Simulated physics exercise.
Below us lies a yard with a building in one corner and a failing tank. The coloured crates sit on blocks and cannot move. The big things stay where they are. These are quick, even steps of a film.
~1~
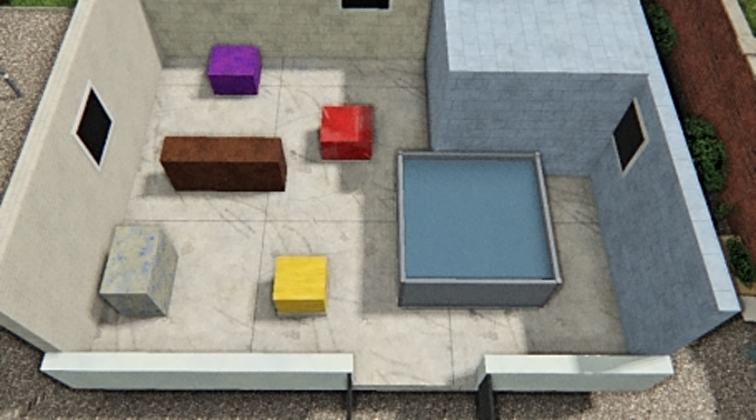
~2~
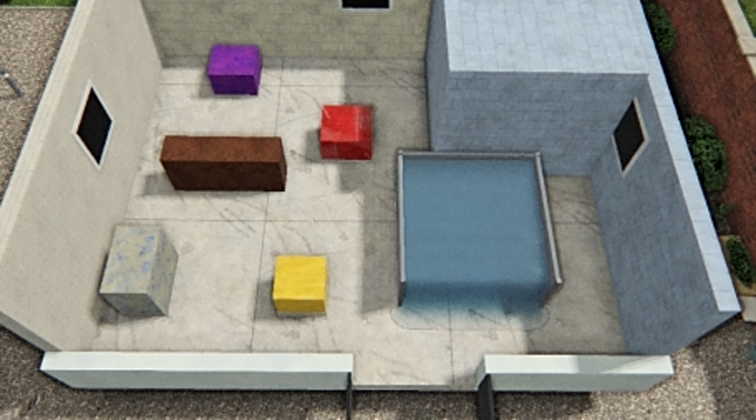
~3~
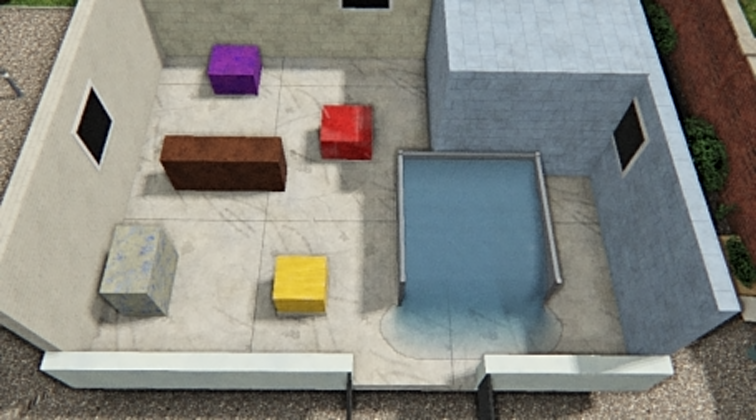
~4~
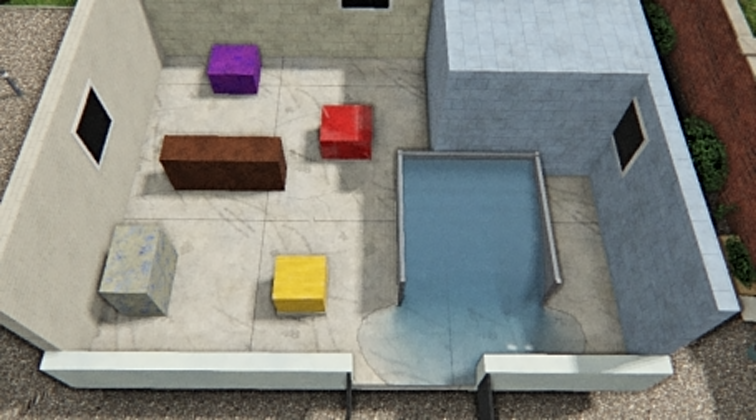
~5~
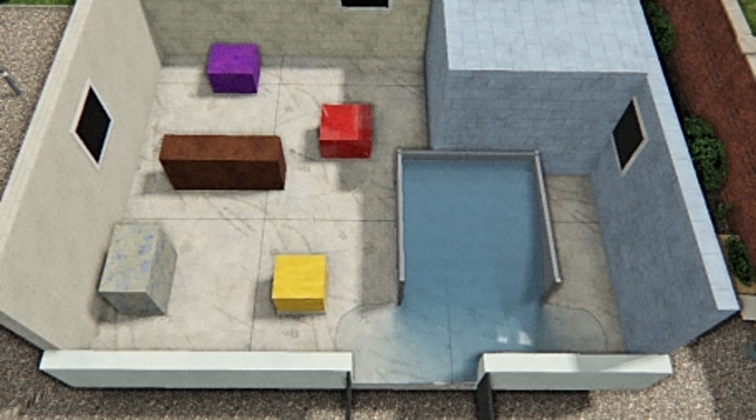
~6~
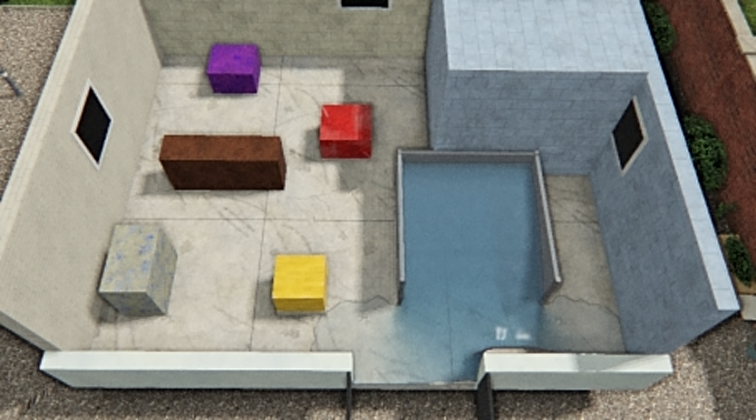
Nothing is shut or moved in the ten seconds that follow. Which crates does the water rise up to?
One by one: The yellow crate escapes dry; the purple crate escapes dry; the red crate is wetted.
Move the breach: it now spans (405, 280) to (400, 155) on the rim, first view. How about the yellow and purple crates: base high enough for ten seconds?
Yellow crate takes water; purple crate gets wet.
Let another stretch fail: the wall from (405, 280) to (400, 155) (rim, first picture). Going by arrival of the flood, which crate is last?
The purple-painted one.
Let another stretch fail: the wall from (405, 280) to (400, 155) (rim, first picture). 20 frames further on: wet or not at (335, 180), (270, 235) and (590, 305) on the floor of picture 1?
As listed: Covered, covered, not flooded.
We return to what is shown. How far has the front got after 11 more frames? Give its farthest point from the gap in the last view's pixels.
I would point to (125, 365).
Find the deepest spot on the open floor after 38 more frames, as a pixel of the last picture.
At about (614, 367).
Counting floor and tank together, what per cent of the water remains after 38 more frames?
Roughly 52 per cent.
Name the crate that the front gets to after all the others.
It is the crate marked purple.
A moment on, water covers 15 % of the floor; the yellow crate water round its plinth, the purple crate not reached, the red crate not reached.
Next, water covers 30 % of the floor; the yellow crate water round its plinth, the purple crate not reached, the red crate not reached.
Then, water covers 40 % of the floor; the yellow crate water round its plinth, the purple crate not reached, the red crate water round its plinth.
Later, water covers 55 % of the floor; the yellow crate water round its plinth, the purple crate not reached, the red crate water round its plinth.
In the end, water covers 80 % of the floor; the yellow crate stayed above the water, the purple crate stayed above the water, the red crate was topped.
